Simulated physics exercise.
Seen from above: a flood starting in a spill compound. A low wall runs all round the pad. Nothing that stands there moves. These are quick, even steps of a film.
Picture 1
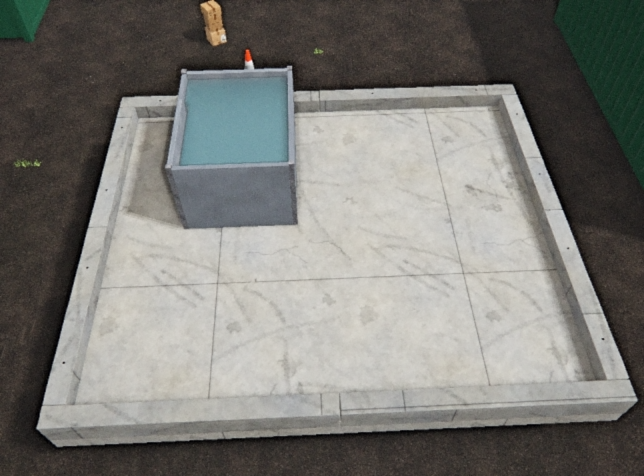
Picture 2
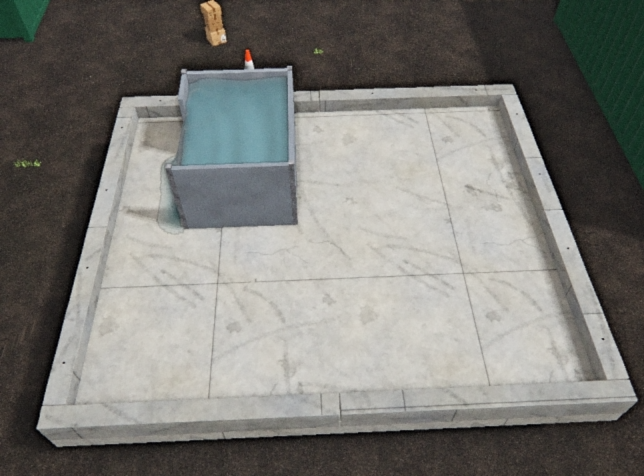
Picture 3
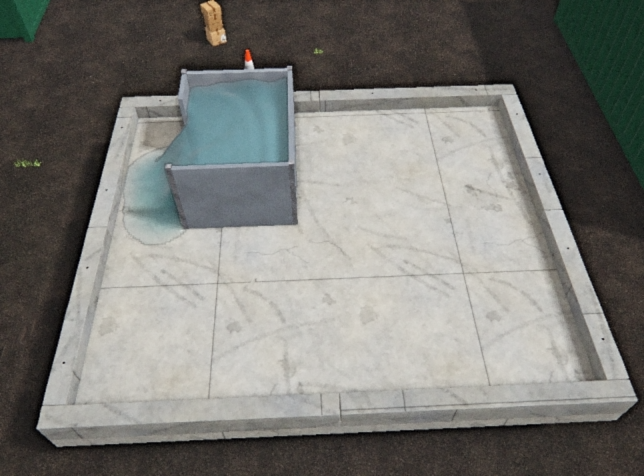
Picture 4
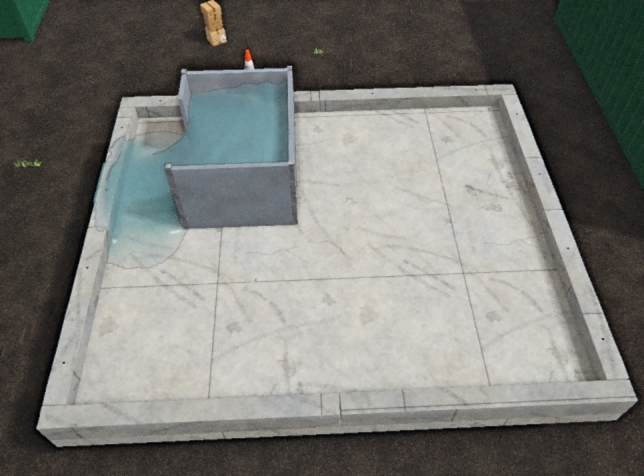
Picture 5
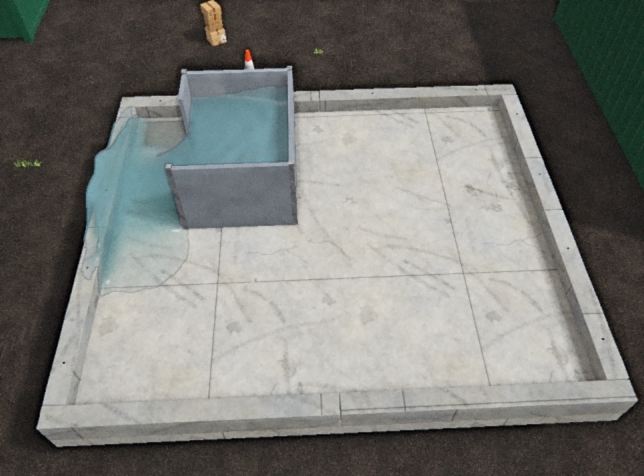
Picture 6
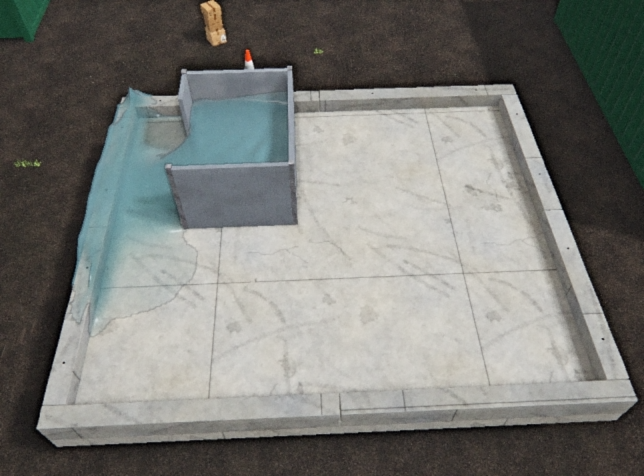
Blue water pouring from the left side of a grey open tank, spreading across a pale walled pad and surging up the left wall.
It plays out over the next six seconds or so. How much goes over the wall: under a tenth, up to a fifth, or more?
Over the wall goes above a fifth.
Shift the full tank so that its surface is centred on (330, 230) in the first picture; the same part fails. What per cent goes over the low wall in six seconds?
Near 24 in a hundred.
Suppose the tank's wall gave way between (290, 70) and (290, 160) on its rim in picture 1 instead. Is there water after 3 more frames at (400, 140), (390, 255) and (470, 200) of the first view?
In that order: Flooded, covered, under water.
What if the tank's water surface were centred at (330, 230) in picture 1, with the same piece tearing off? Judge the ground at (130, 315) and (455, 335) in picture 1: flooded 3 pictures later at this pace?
As listed: Under water, no water.
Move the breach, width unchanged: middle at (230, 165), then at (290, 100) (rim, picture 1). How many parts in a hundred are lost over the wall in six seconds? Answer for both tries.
About 18 and 22 per cent.
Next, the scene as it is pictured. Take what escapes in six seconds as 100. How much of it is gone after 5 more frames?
Roughly 60 per cent.
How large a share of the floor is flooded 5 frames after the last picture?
I make it 20 per cent.
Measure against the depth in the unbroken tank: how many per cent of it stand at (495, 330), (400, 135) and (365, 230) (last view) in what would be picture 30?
About 2, 2 and 0 per cent.
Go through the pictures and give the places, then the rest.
In the first picture, still water in the open tank at (235, 120).
In the second picture, the front is at a hidden place, out from the gap at (188, 170).
In the third picture, the front is at (139, 163), out from the gap at (189, 173).
In the fourth picture, the front is at (135, 140), out from the gap at (189, 176).
In the fifth picture, the front is at (102, 291), out from the gap at (190, 177).
In the sixth picture, water pours out at (190, 178) and has run to (93, 330).
A moment on, water covers 20 % of the floor; the low wall has let 15 % over.
Next, water covers 20 % of the floor; the low wall has let 22 % over.
Then, water covers 35 % of the floor; the low wall has let 36 % over.
Later, water covers 60 % of the floor; the low wall has let 38 % over.
In the end, water covers 70 % of the floor; the low wall has let 38 % over.
